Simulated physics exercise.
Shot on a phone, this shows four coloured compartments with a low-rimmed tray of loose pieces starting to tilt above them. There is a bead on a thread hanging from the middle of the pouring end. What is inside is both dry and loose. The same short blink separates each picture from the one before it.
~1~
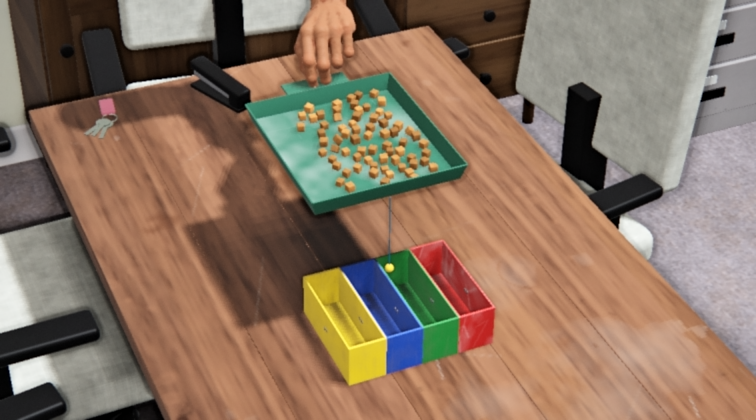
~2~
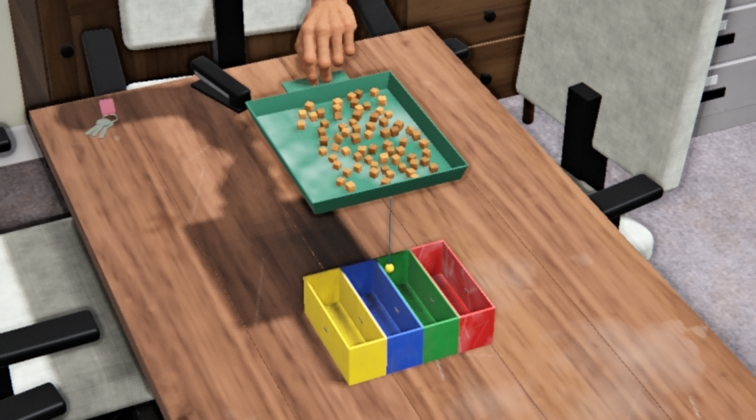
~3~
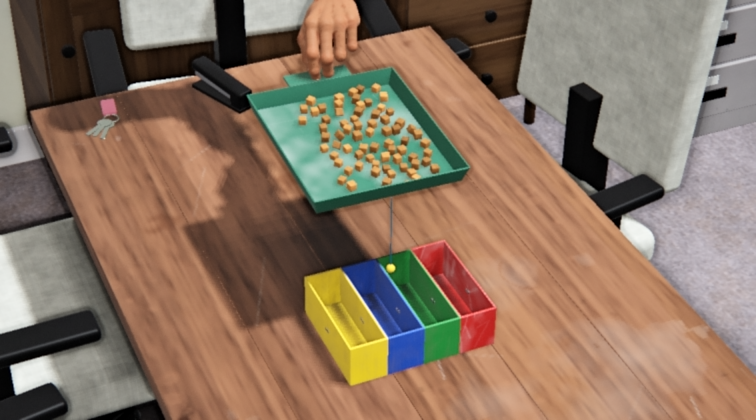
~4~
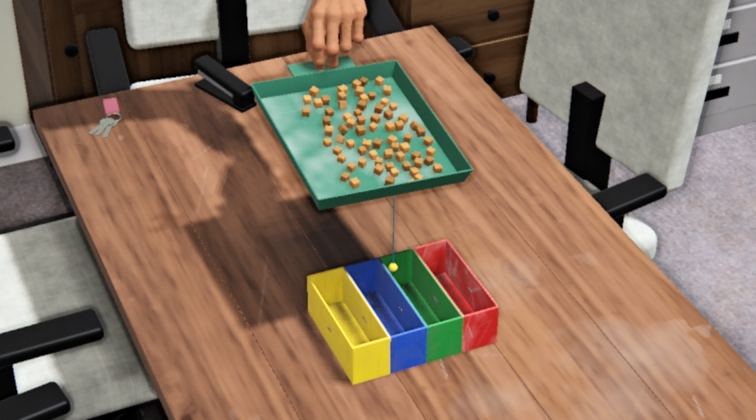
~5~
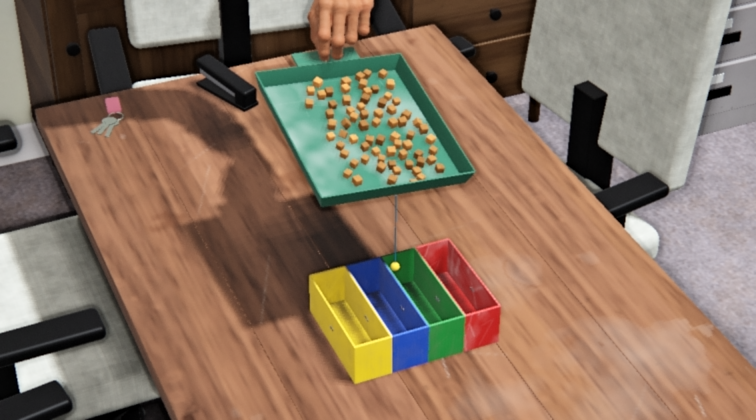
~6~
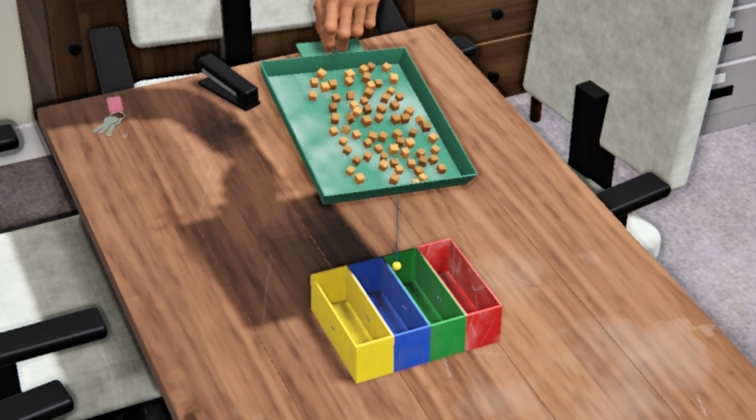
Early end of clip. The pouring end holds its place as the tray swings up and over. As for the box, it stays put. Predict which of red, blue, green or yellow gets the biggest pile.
The biggest pile lands in red.
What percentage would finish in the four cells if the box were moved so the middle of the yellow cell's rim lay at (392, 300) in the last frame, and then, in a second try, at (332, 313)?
90 per cent, then 30 per cent.
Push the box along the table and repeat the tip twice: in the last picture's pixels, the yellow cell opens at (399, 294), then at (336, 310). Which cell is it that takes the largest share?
The first placing favours the green cell, while the second favours the red cell.
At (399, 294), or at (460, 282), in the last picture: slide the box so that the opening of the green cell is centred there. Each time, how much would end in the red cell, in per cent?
Trial 1 about 20 %, trial 2 about 30 %.
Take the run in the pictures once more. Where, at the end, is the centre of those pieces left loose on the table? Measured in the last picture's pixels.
(535, 298), roughly.
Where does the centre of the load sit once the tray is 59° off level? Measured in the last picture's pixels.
The centre of the load shows up near (435, 158) in the last view.
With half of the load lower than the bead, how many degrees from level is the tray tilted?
Angle: Close to 115°.
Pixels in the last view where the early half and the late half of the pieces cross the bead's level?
About (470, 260), and after that about (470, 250).
Shortly afterwards, tray tipped steeply; the whole lot on the tray.
Next, tray tipped right over; the bulk on the tray; a little in the red cell; a little falling or outside the box.
Some moments later, tray tipped past a quarter turn; near half in the red cell; a little in the green cell; near half falling or outside the box.
In the end, tray tipped past a quarter turn; near half in the red cell; a little in the green cell; none at all in the yellow cell; none at all in the blue cell; near half outside the box.
